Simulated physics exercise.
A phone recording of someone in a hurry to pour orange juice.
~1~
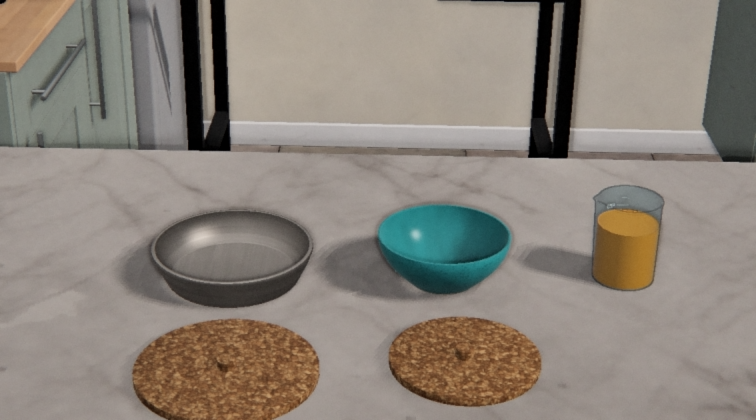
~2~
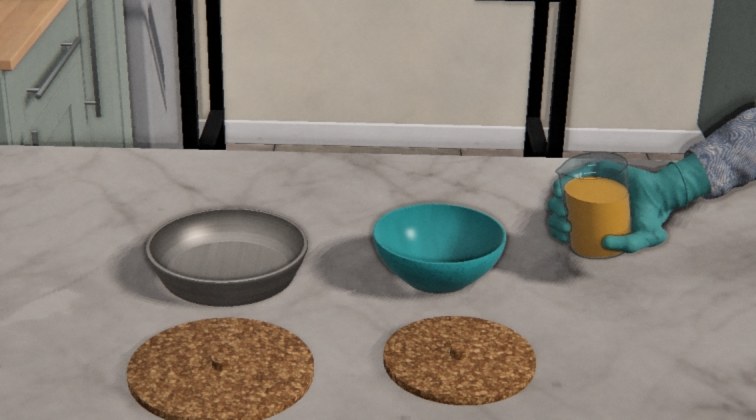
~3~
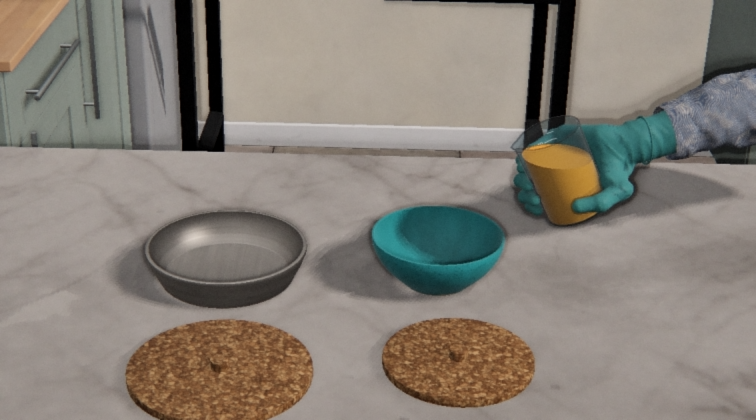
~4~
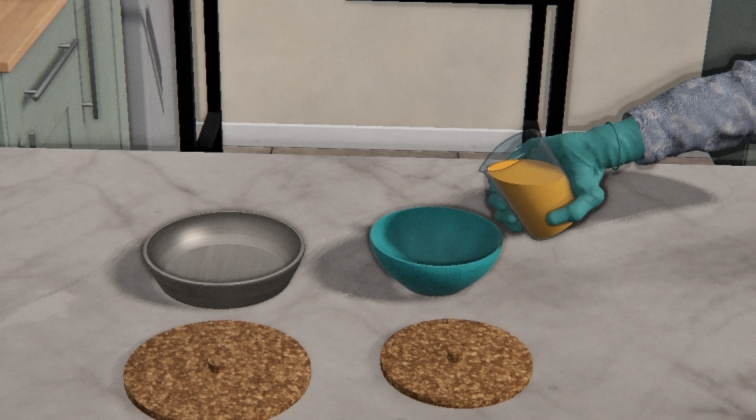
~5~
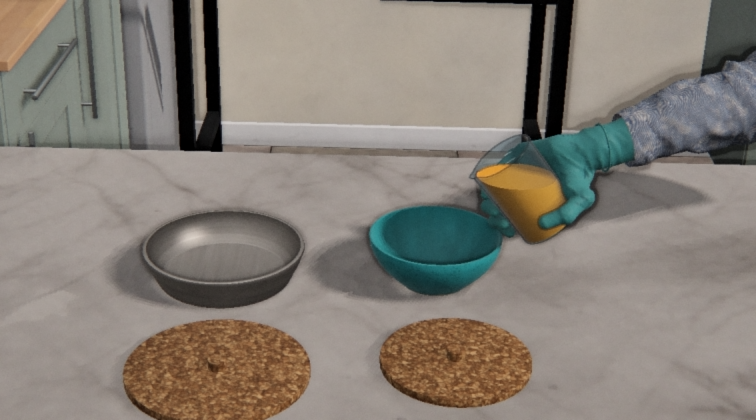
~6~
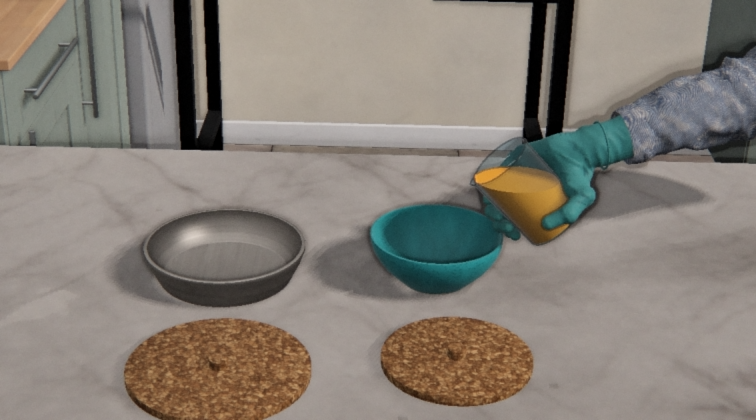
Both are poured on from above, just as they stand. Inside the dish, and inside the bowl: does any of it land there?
The dish has it inside. The bowl has it inside.
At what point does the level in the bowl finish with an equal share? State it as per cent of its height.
35 percent or so.
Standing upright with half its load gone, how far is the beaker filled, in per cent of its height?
Close to 35 percent.
Next, the orange juice goes into the bowl.
After that, the orange juice goes into the dish.
Finally, the bowl has its share inside; the dish has its share inside.
